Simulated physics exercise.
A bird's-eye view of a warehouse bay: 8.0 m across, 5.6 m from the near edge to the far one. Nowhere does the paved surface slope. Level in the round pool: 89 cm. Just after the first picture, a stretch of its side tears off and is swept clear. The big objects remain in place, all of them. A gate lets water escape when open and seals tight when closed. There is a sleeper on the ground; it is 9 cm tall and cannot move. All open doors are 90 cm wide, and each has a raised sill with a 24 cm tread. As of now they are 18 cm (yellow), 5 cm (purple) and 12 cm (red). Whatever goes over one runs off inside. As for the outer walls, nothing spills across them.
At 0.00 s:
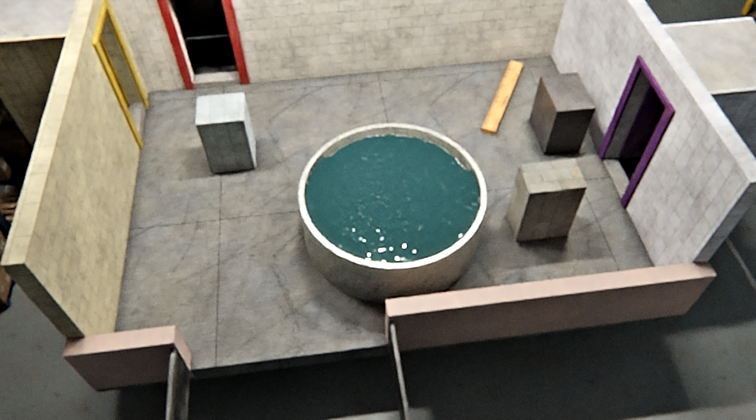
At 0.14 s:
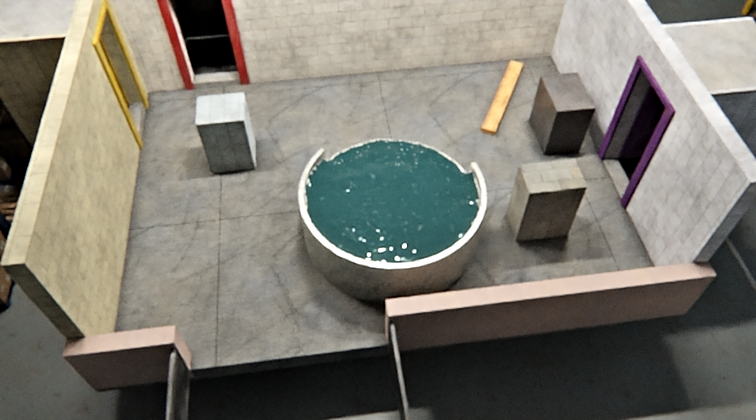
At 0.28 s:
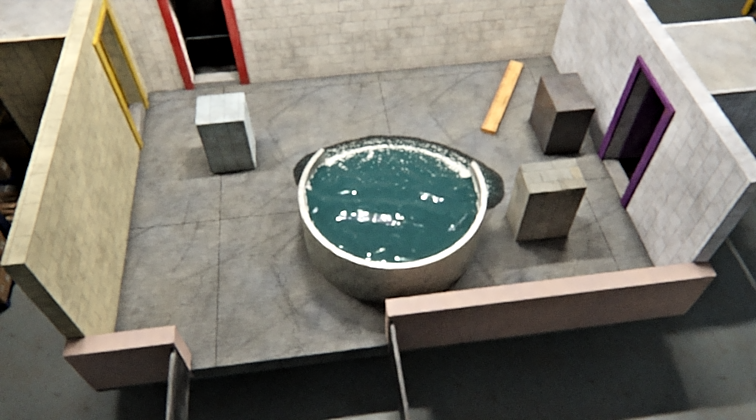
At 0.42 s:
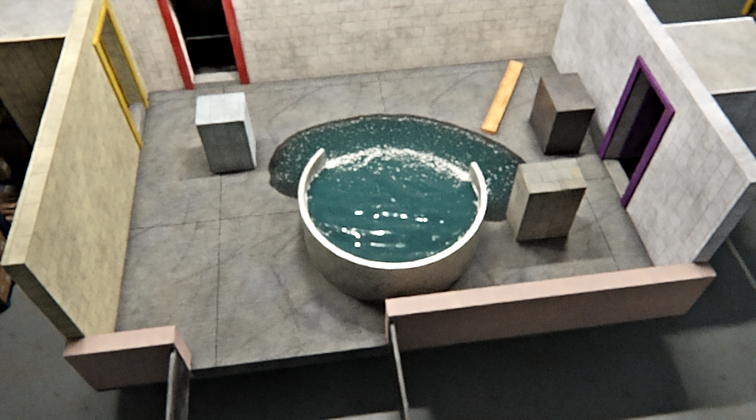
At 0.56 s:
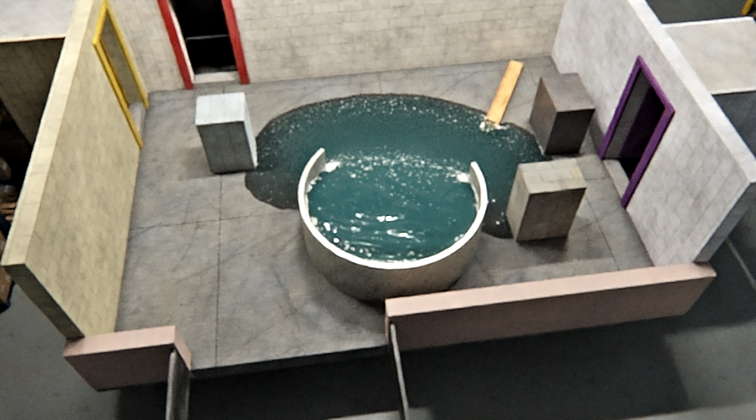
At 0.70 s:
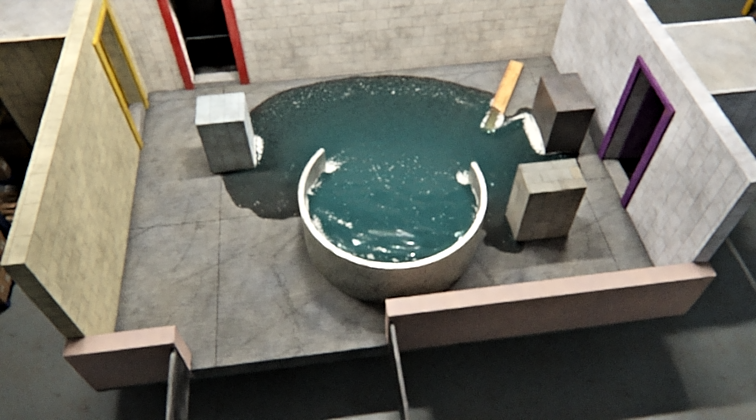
In a walled bay, a round pool's far side opens and water spreads across the floor.
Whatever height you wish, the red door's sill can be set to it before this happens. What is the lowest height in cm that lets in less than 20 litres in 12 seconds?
17 cm.
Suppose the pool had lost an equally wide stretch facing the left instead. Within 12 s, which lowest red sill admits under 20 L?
That way, roughly 22 cm.
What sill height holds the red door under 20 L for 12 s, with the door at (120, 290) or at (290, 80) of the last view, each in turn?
Minimums: Roughly 10.5 cm and 27 cm.
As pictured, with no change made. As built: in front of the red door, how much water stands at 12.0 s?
It comes to about 7.0 centimetres deep.
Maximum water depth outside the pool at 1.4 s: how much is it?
I'd put it near 43 cm.
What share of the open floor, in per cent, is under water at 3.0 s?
Some 60 per cent of it.
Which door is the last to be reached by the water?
The answer is the yellow one.
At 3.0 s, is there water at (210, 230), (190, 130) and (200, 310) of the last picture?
Spot one bone dry, spot two awash, spot three bone dry.
After 1.4 s water covers 50 % of the floor, deepest (43 cm) near (354, 74); 21 cm at the red door, 3 litres in over its 12 cm sill.
After 3.0 s water covers 60 % of the floor, deepest (48 cm) near (548, 56); 14 cm at the red door, 39 litres in over its 12 cm sill.
After 12.0 s water covers 100 % of the floor, deepest (12 cm) near (111, 363); 7 cm at the red door, 71 litres in over its 12 cm sill.
At the red door as built, the water arrived by 1.1 s and peaked near 21 cm at 1.6 s.
With a sill of 13.5 cm, 48 litres would have come in within the 12 s; with 21 cm, 5 litres. So under 20 litres takes about 17 cm.
